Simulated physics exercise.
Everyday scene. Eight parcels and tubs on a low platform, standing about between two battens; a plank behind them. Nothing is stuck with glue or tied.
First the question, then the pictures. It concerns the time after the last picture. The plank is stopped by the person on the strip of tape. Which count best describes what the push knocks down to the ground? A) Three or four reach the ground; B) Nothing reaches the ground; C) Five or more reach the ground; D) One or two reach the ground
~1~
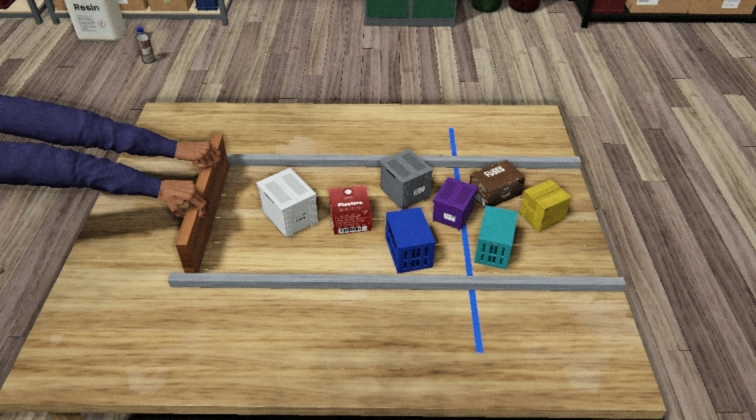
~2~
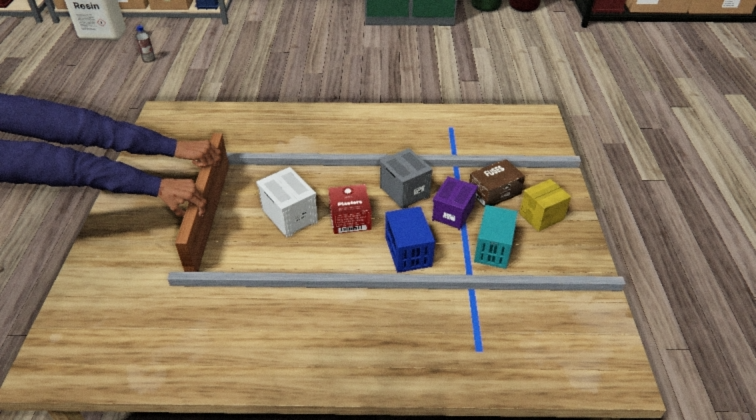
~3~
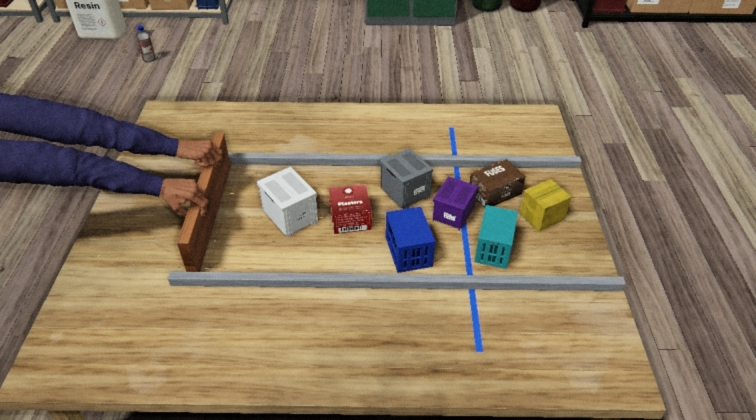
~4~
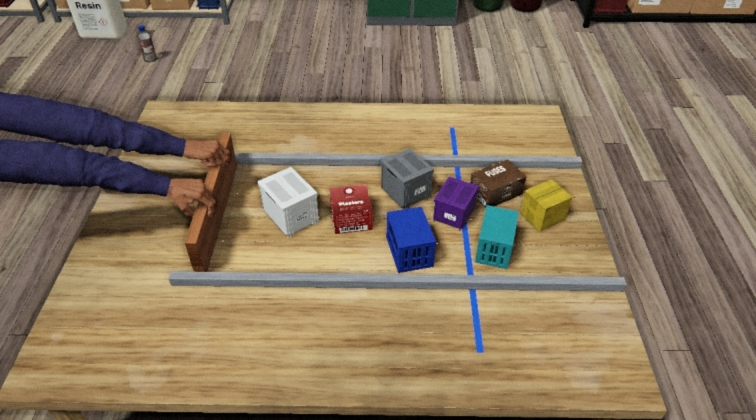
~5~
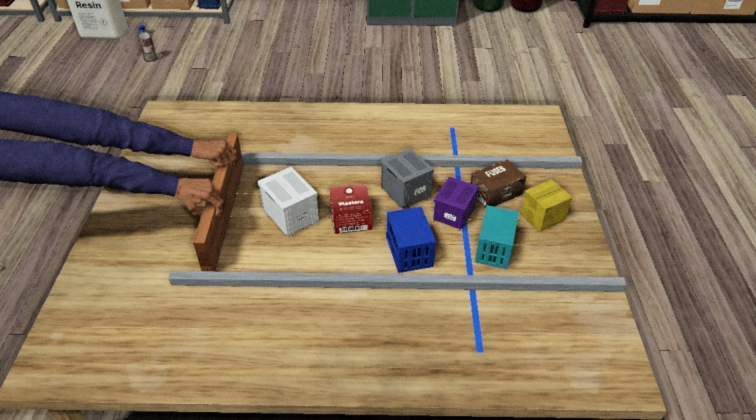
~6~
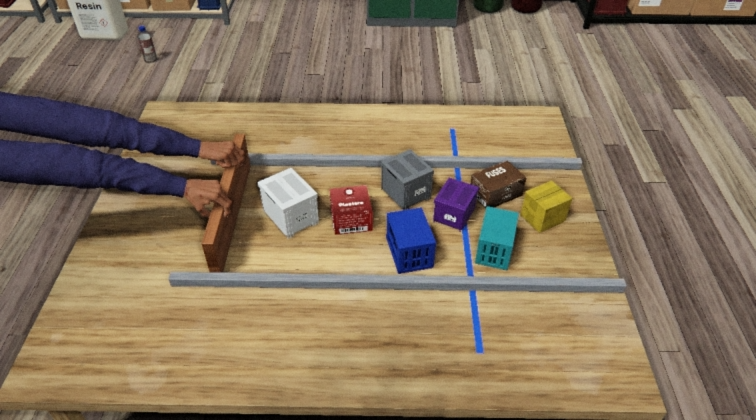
B, nothing reaches the ground.
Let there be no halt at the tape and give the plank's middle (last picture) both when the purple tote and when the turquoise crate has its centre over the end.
About (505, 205), and (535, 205) for the other.
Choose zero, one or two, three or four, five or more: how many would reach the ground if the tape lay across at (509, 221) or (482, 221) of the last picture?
First one to two, then one or two.
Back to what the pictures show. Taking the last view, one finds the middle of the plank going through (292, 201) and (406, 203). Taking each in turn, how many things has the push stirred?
By then 2, and 7.
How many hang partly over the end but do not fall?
Expected count: 1.
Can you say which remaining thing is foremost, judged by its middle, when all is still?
Yellow parcel.
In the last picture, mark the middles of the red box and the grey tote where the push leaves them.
The first near (522, 214), the second near (480, 171).
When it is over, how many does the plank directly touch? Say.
At rest, 2 are in contact.
Soon after, none off yet; yellow parcel at rest near (546, 207); brown box at rest near (497, 185); turquoise crate at rest near (497, 238).
Then, none off yet; yellow parcel at rest near (546, 207); brown box moved a little near (505, 181); turquoise crate at rest near (497, 238).
At rest, the number that fall off is zero.
